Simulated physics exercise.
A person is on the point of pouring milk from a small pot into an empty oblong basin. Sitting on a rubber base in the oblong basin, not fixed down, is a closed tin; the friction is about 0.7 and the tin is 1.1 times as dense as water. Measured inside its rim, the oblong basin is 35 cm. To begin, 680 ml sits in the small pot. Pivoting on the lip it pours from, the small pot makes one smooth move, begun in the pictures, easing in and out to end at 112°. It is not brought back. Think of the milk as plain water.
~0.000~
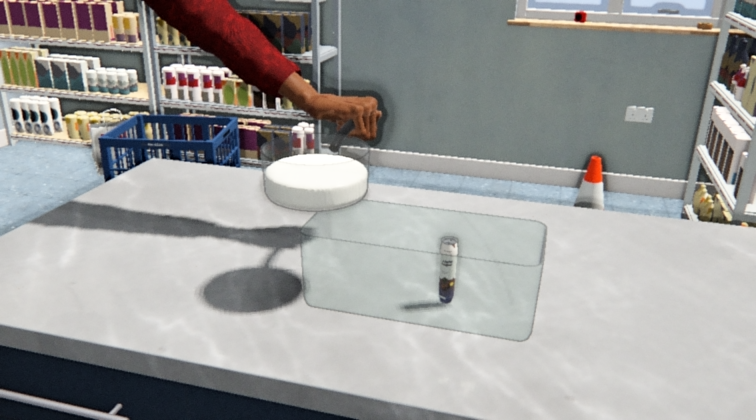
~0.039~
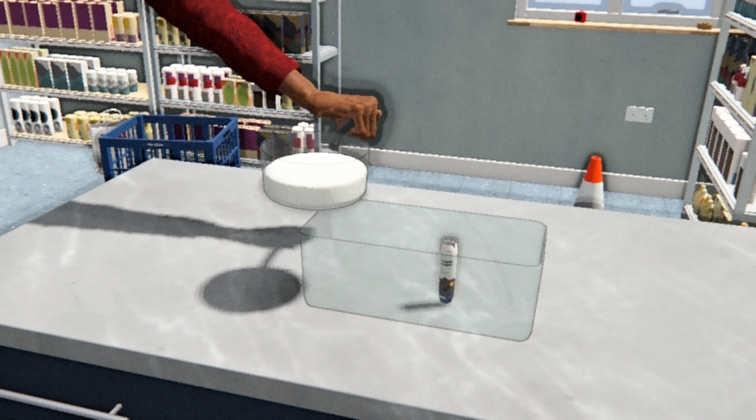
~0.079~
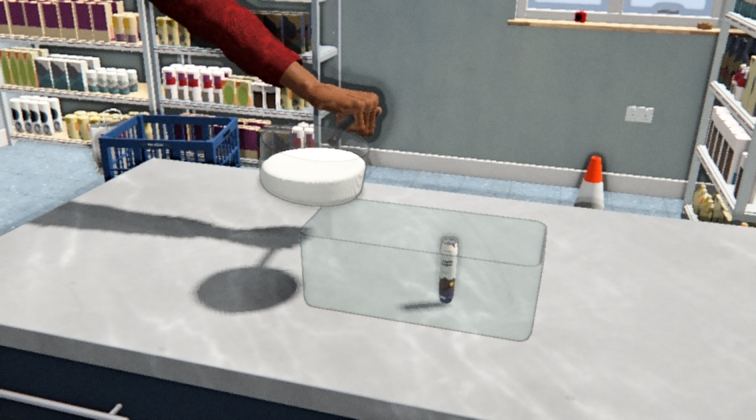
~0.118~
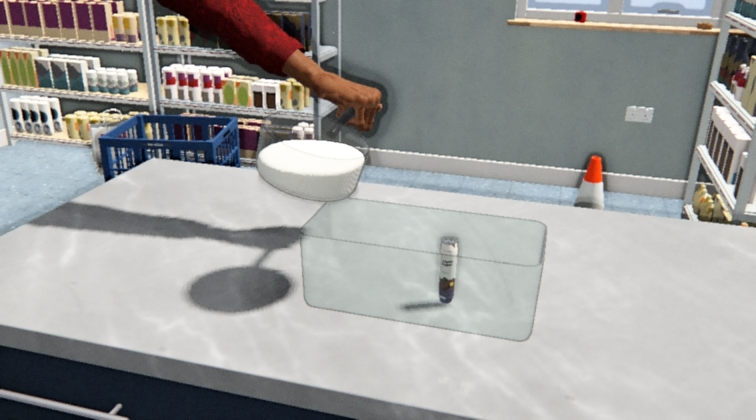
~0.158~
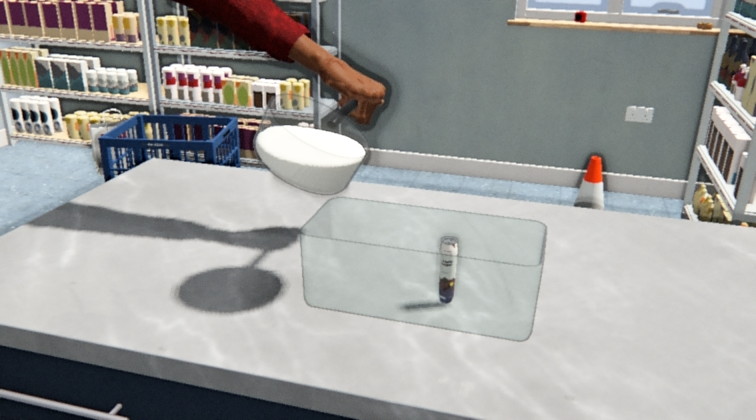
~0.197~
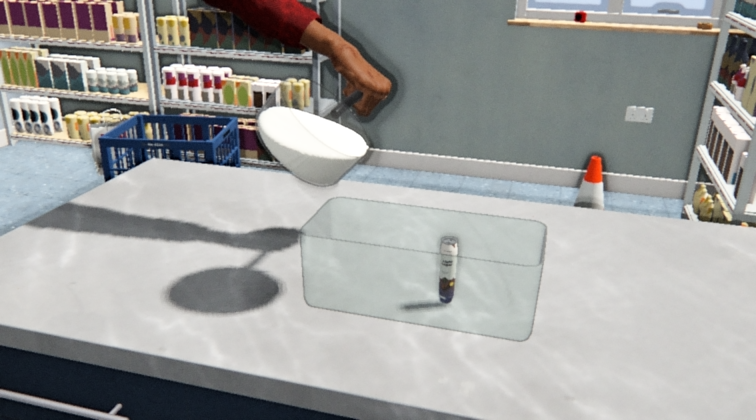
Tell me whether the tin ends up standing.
It overbalances.
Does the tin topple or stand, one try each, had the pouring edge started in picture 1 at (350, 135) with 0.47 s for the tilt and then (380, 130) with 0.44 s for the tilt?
First it tips over; then it tips over.
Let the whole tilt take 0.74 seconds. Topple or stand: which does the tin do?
Tips over.
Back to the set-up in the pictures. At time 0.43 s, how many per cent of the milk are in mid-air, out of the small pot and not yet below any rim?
It comes to roughly 58 per cent.
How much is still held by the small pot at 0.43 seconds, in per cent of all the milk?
Roughly 38 percent.
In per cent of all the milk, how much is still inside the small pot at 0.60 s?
Share remaining: Approx. 3 %.
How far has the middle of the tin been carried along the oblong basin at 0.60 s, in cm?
Its middle sits about 3 cm from the start.
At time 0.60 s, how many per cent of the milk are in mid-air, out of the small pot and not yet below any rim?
About 12 percent.
After 0.43 s the tilt is 109° and 38 per cent is still to pour; the tin stands where it began.
After 0.60 s the tilt is 112° and 3 per cent is still to pour; the tin leans 31°.
After 0.78 s the tilt is 112° and 0 per cent is still to pour; the tin lies on its side.
After 0.98 s the tilt is 112° and 0 per cent is still to pour; the tin lies on its side.
In the end the tin lies on its side.
